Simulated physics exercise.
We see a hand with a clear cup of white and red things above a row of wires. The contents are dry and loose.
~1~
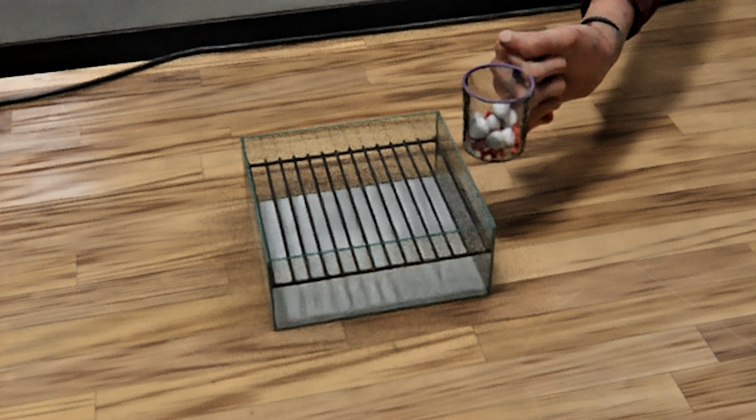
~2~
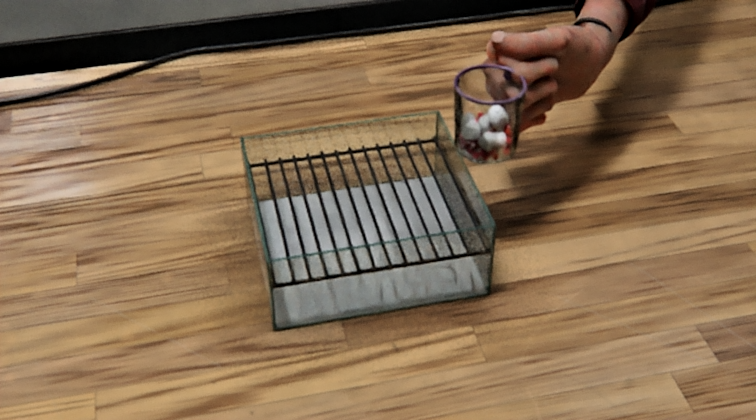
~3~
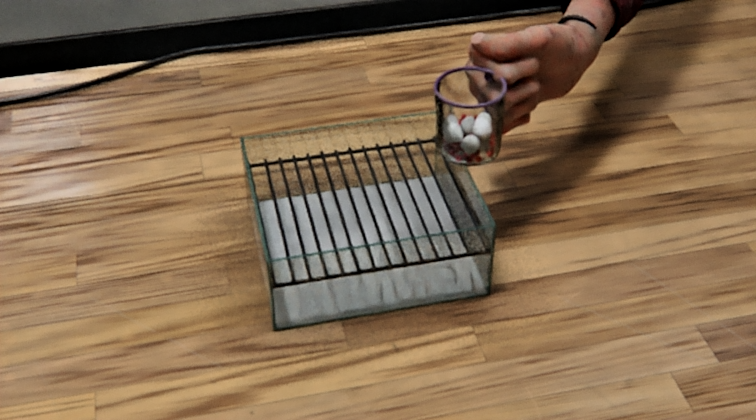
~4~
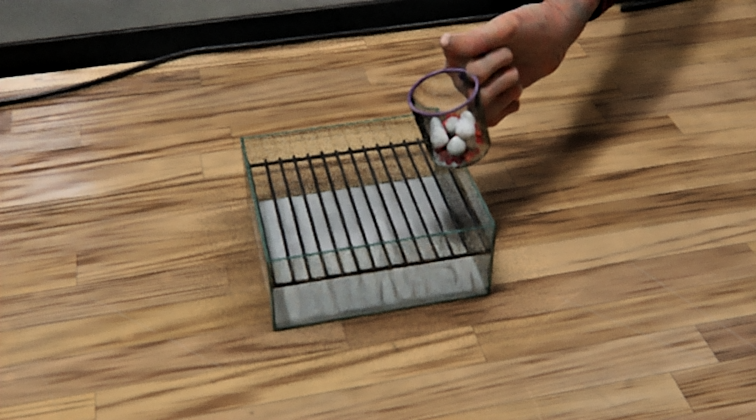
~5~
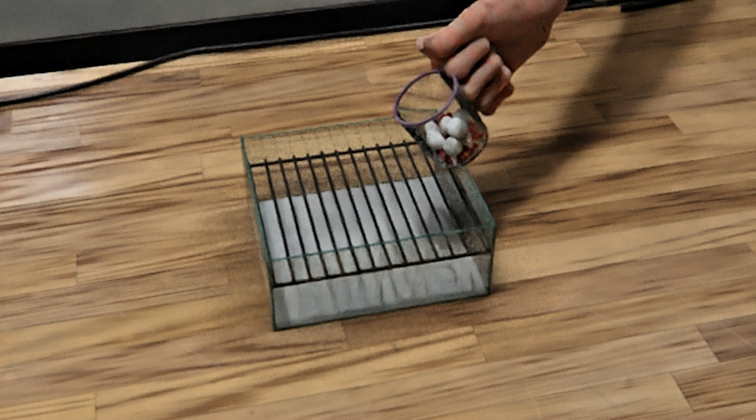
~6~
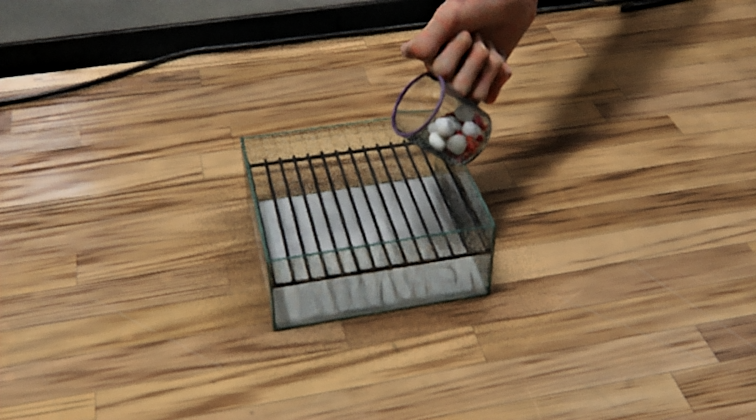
We see a hand holding a clear cup of white and red pieces near a glass box topped with a row of dark wires; the hand moves the cup left over the box's corner, progressively tilting it leftward.
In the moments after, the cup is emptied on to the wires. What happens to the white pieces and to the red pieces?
In the end the white ones stay on top, and the red ones drop through.
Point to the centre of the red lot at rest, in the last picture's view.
Near (406, 238).
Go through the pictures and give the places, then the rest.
Cup at (496, 114), upright; rack at (294, 215), 14 wires across; white clay pellets at (493, 127), wider than the gaps; red round beads at (492, 139), narrower than the gaps, in the first frame.
Cup at (488, 115), upright; red ones at (484, 140), in the second frame.
Cup at (470, 118), tipped 2°; white ones at (468, 131), in the third frame.
Cup at (452, 120), tipped 16°; red ones at (457, 143), in the fourth frame.
Cup at (443, 121), tipped 32°; white ones at (451, 131), in the fifth frame.
Cup at (443, 121), tipped 47°; rack at (294, 215); white ones at (447, 128); red ones at (458, 140), in the sixth frame.
Then, 0.24 s past the last view, white ones, all in the cup; red ones, all in the cup.
Then, 0.55 s past the last view, white ones, all in the cup; red ones, all in the cup.
Then, 0.88 s past the last view, white ones, about half in the cup, about half on or over the wires; red ones, nearly all in the cup, a small part on or over the wires.
Finally, white ones, all on the wires, none under the rack; red ones, all under the rack.
